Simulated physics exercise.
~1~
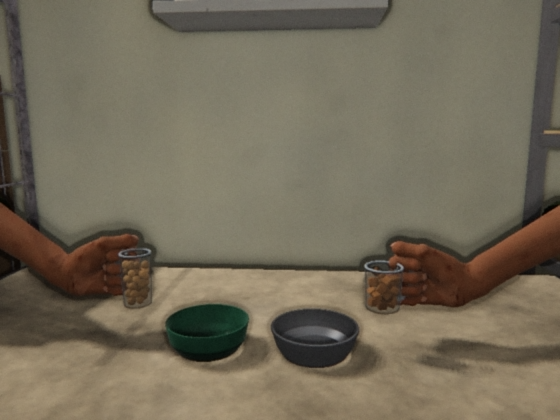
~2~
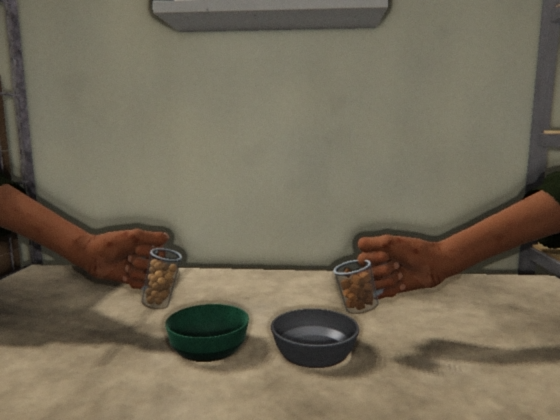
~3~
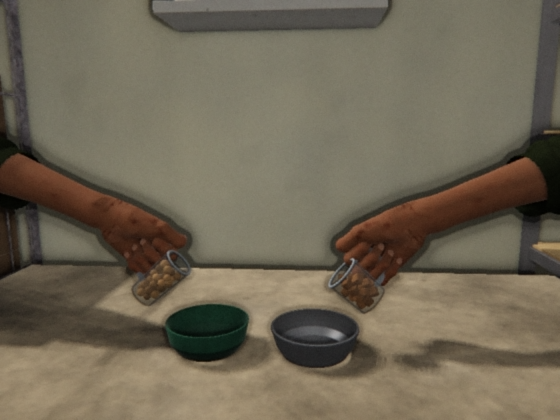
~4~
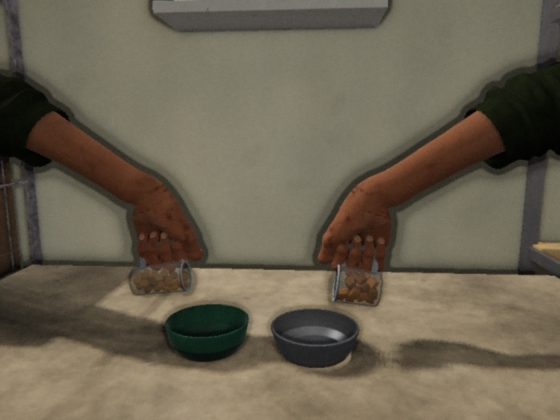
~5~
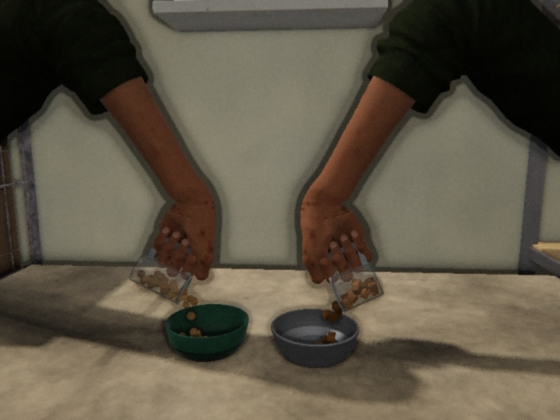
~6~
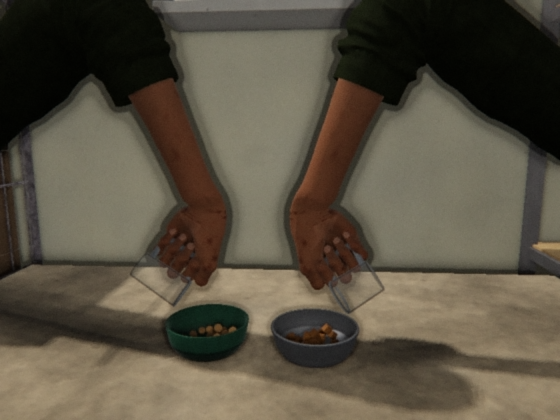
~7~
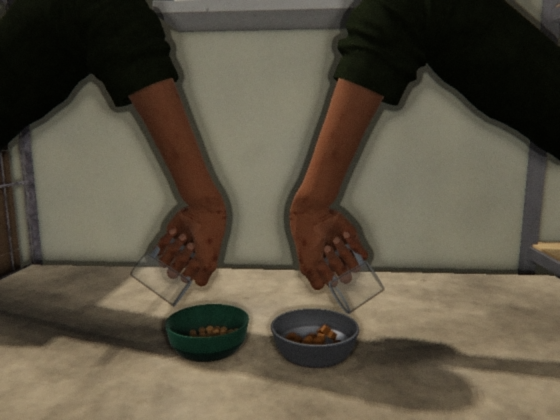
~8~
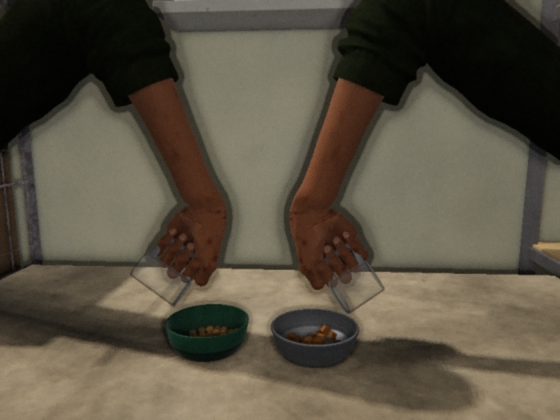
Two hands tilting clear cups of small brown pieces and emptying them into green and grey dishes, then holding the cups still.
